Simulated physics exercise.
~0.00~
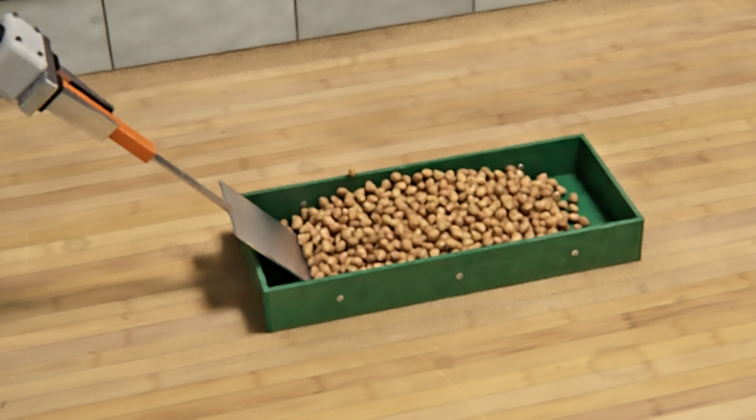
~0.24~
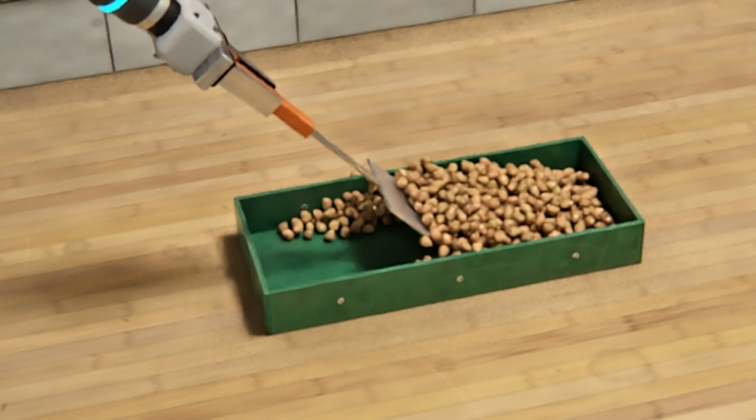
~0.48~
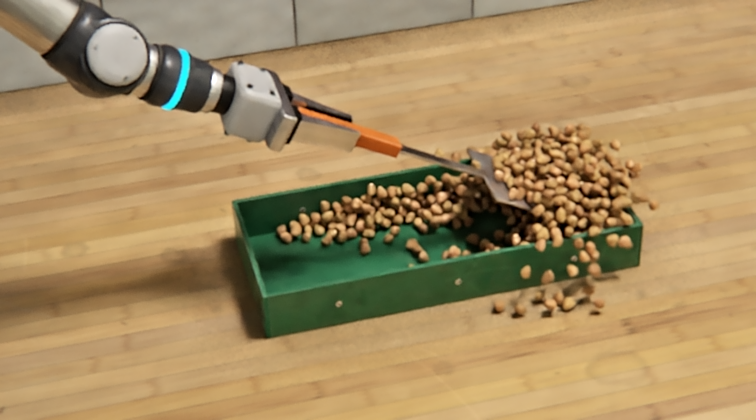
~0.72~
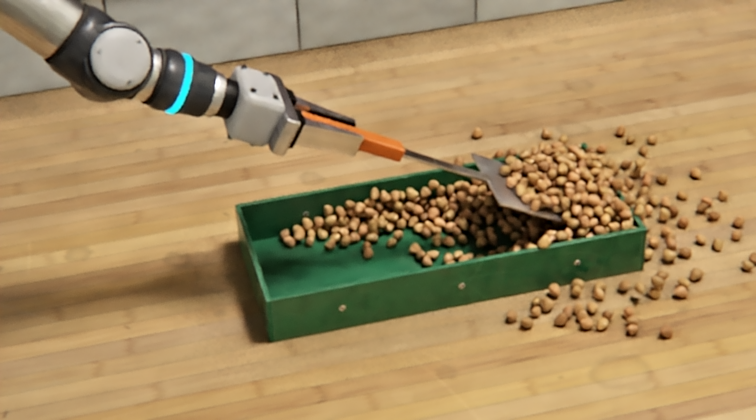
A robotic arm gripping a flat metal spatula with an orange handle lowers its blade into the left end of a long green trough filled with tan dried beans, set on a wooden surface. The blade pushes right along the trough, crowding the beans toward the far end and leaving a bare patch of green floor behind it. As it continues, the blade tilts flatter and the beans heap high, some spilling over the front edge. The blade then stays near the right end while more beans scatter across the wood, though most remain inside the trough.
